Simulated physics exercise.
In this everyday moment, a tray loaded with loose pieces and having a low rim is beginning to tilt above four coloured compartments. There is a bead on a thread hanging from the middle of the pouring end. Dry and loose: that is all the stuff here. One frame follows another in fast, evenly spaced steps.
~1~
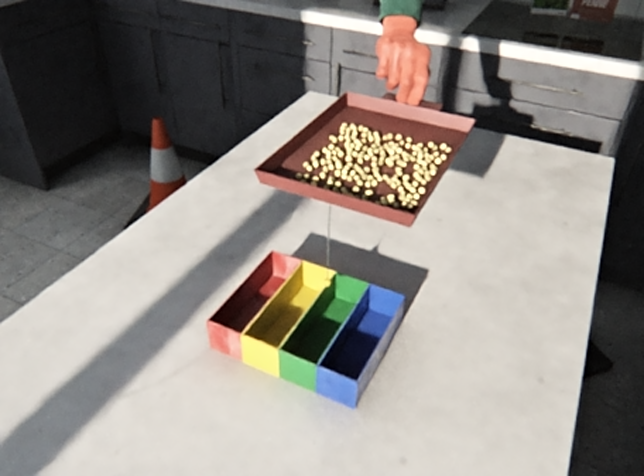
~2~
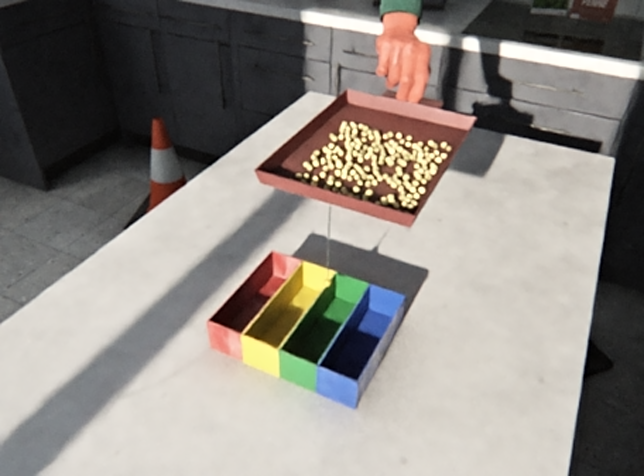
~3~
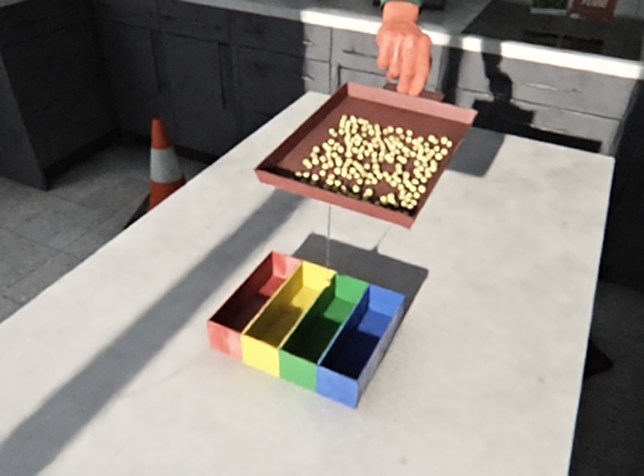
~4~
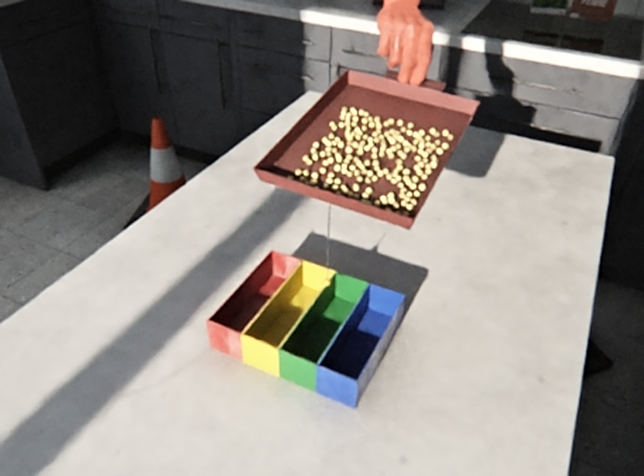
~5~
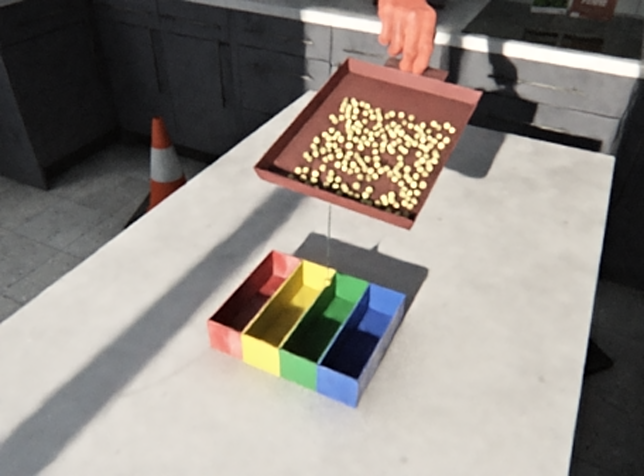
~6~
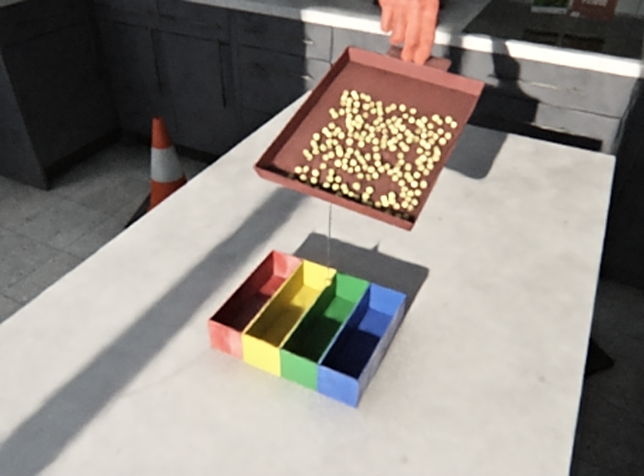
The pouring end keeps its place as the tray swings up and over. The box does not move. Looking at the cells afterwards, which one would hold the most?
The blue cell would hold the most.
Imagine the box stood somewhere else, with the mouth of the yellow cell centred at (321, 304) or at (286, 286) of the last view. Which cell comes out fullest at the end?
First try: The blue cell. Second try: Blue.
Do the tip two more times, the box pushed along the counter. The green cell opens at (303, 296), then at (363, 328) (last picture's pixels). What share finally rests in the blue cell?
About 20 and 30 per cent.
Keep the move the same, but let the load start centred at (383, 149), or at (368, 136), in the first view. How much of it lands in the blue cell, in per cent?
You'd get about 50 per cent first and about 40 per cent second.
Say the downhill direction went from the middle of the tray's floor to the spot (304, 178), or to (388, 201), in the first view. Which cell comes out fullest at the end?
First: The red one. Second: That blue cell.
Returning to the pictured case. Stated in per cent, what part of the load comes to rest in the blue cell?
My estimate is some 50 %.
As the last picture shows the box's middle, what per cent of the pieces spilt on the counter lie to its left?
Left fraction: Around 0 per cent.
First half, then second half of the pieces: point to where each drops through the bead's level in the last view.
At (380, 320) for the first part, then at (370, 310) for the others.
Shortly afterwards, tray tipped steeply; all but a few on the tray; only a few falling or outside the box.
Next, tray tipped past a quarter turn; near half on the tray; a little in the blue cell; near a third falling or outside the box.
Some moments later, tray tipped past a quarter turn; near half in the blue cell; near a quarter in the green cell; only a few in the yellow cell; near a quarter falling or outside the box.
In the end, tray tipped past a quarter turn; near half in the blue cell; near a quarter in the green cell; only a few in the yellow cell; none at all in the red cell; near a quarter outside the box.
